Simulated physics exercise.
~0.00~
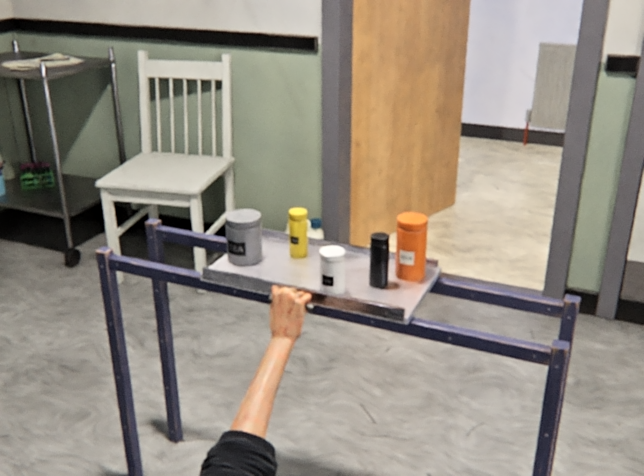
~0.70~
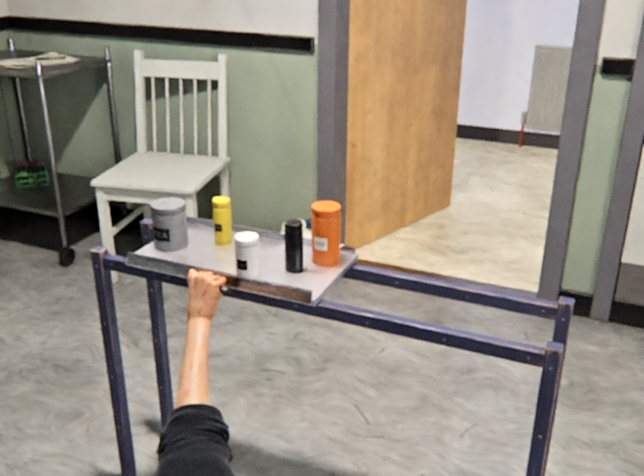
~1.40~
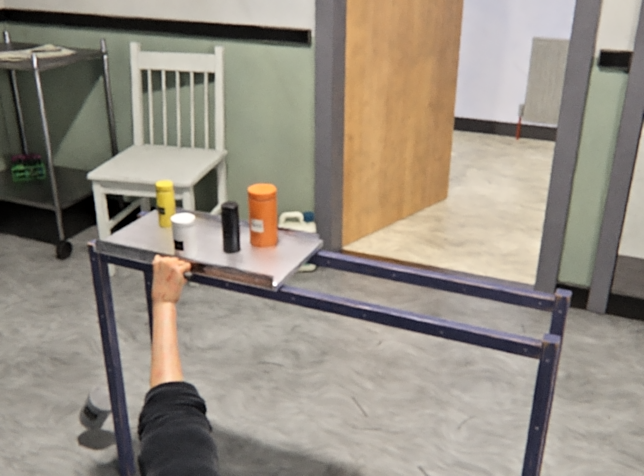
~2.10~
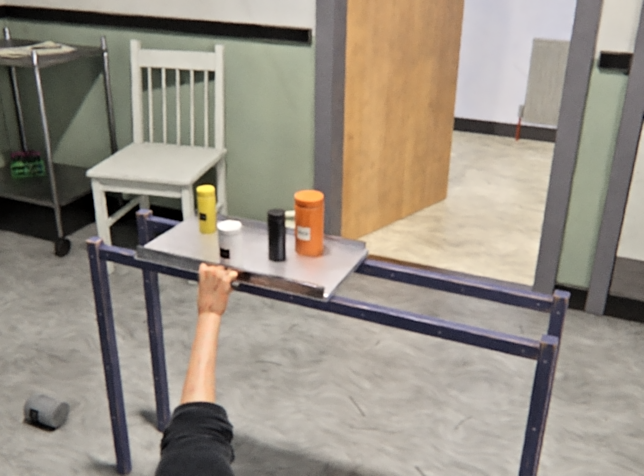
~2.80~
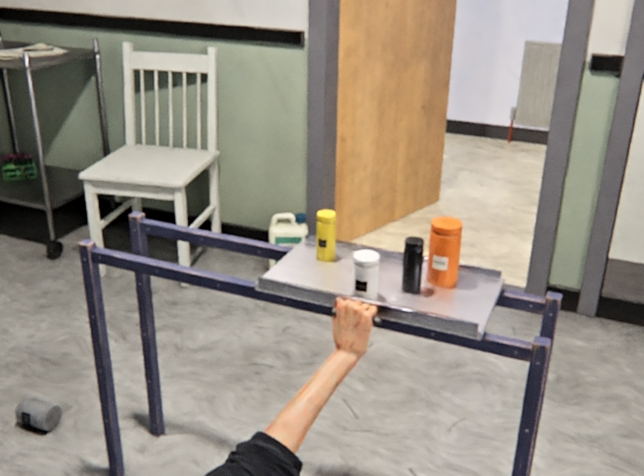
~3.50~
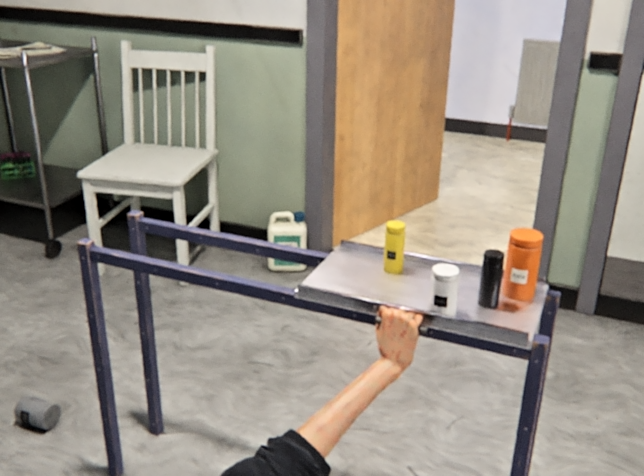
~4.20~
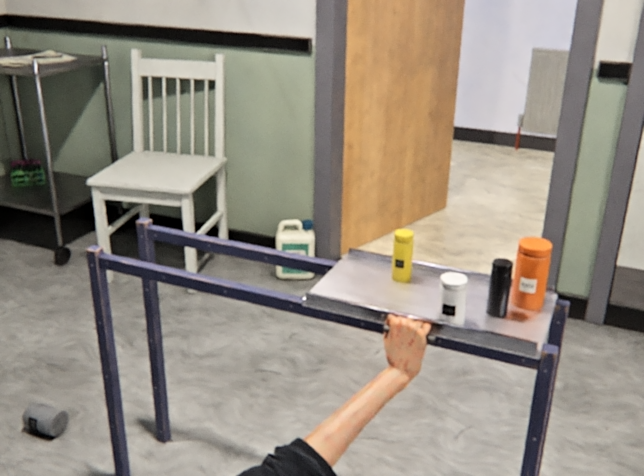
At first, a hand grips the front edge of a metal tray resting on a dark blue rail frame, with a grey jar, a yellow shaker, a white shaker, a black shaker and a taller orange jar standing on it. The arm pushes the tray to the left, all five still upright. At the left end, the grey jar drops off and lands upside down near the floor, then lies on its side. The hand then draws the tray back to the right, all the way across the rails. It ends at the right end with the other four still standing.
